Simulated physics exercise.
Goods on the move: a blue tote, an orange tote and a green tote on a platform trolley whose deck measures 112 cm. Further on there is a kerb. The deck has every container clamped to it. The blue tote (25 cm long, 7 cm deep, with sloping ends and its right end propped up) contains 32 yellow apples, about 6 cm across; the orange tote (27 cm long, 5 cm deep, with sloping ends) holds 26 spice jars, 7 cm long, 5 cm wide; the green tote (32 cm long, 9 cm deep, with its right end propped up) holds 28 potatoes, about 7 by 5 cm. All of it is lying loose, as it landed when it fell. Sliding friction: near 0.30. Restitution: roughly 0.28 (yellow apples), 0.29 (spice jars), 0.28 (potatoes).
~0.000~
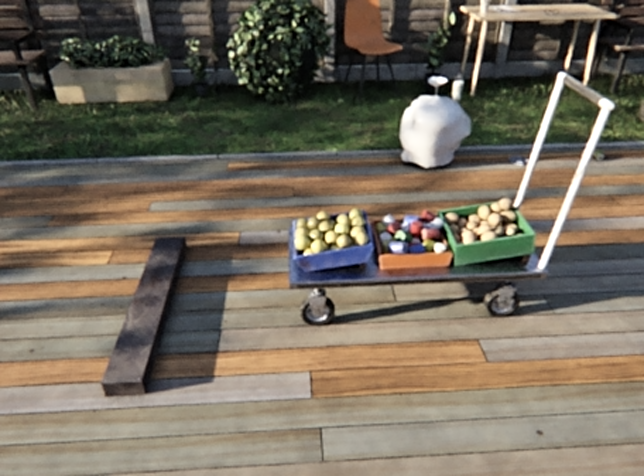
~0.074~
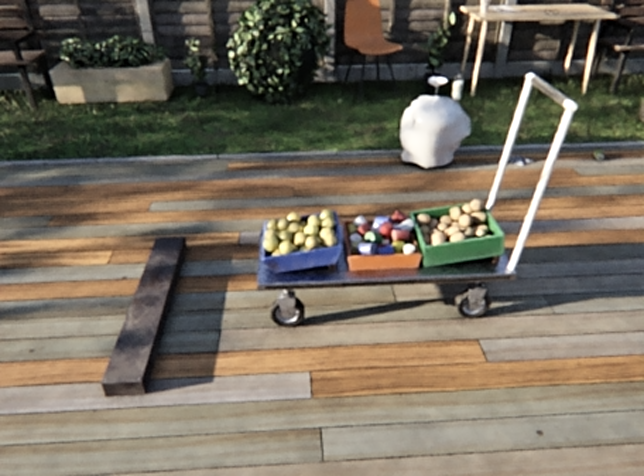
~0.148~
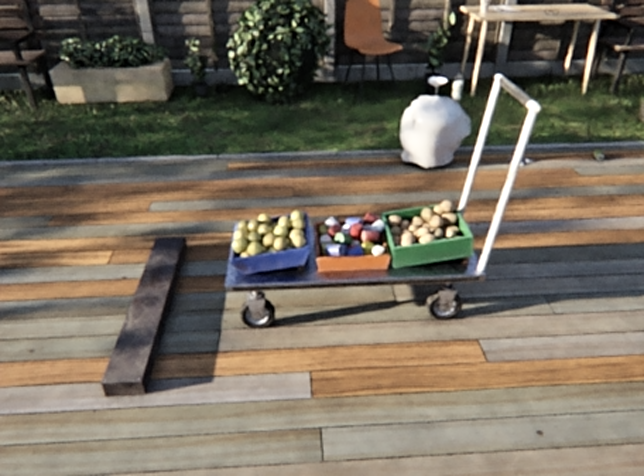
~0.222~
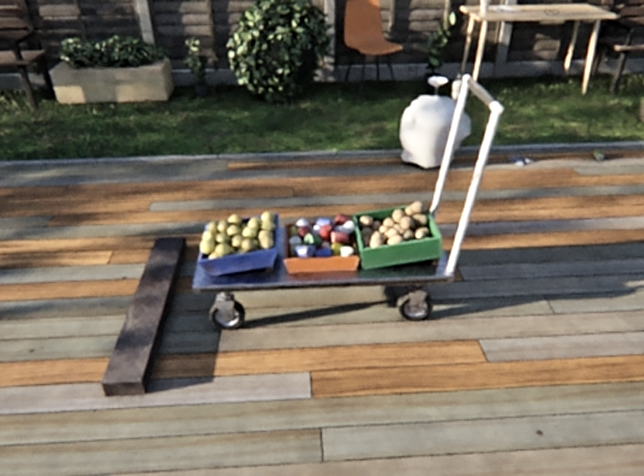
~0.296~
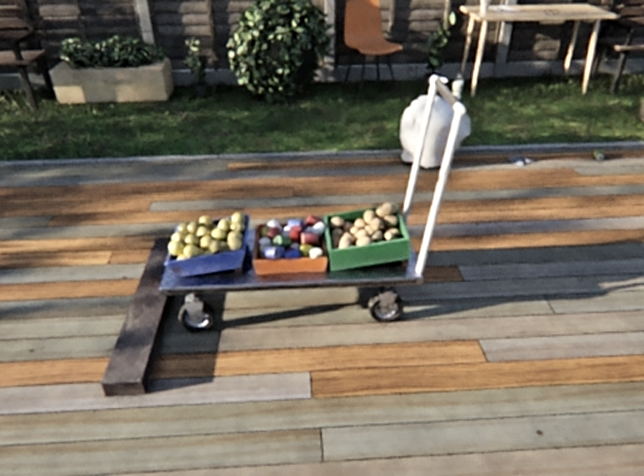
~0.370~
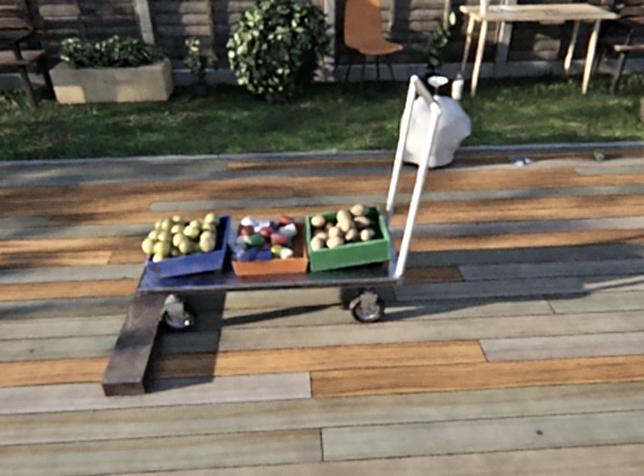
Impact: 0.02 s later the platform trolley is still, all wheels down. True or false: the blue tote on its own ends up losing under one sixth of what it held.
False.
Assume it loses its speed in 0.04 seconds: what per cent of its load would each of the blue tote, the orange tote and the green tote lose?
Then blue tote 30, orange tote 30, green tote 10 per cent.
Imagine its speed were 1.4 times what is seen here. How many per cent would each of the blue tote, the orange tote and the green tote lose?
Blue tote 60, orange tote 40, green tote 20 per cent.
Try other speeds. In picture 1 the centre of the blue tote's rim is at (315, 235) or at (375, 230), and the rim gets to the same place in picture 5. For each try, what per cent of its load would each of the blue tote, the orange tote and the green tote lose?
Losses in order of the tries would be blue tote 30 and 50 %, orange tote 20 and 30 %, green tote 0 and 20 %.
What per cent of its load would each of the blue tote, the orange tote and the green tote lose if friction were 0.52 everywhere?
In that setup blue tote sheds 40 percent, orange tote sheds 20 percent, and green tote sheds 10 percent.
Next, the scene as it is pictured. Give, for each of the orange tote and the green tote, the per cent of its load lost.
Load lost - orange tote: 20 %; green tote: 5 %.
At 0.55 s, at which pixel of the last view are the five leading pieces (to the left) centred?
Their mean place is roughly (123, 247) in the last picture.
After 0.43 s, 3 of 32 out of the blue tote, 1 of 26 out of the orange tote and 0 of 28 out of the green tote.
After 0.55 s, 9 of 32 out of the blue tote, 2 of 26 out of the orange tote and 0 of 28 out of the green tote.
After 0.78 s, 11 of 32 out of the blue tote, 5 of 26 out of the orange tote and 1 of 28 out of the green tote.
When it is over (at 1.29 s), 11 of 32 out of the blue tote, 5 of 26 out of the orange tote and 2 of 28 out of the green tote. Asked share, 11 of 32, 34 per cent.
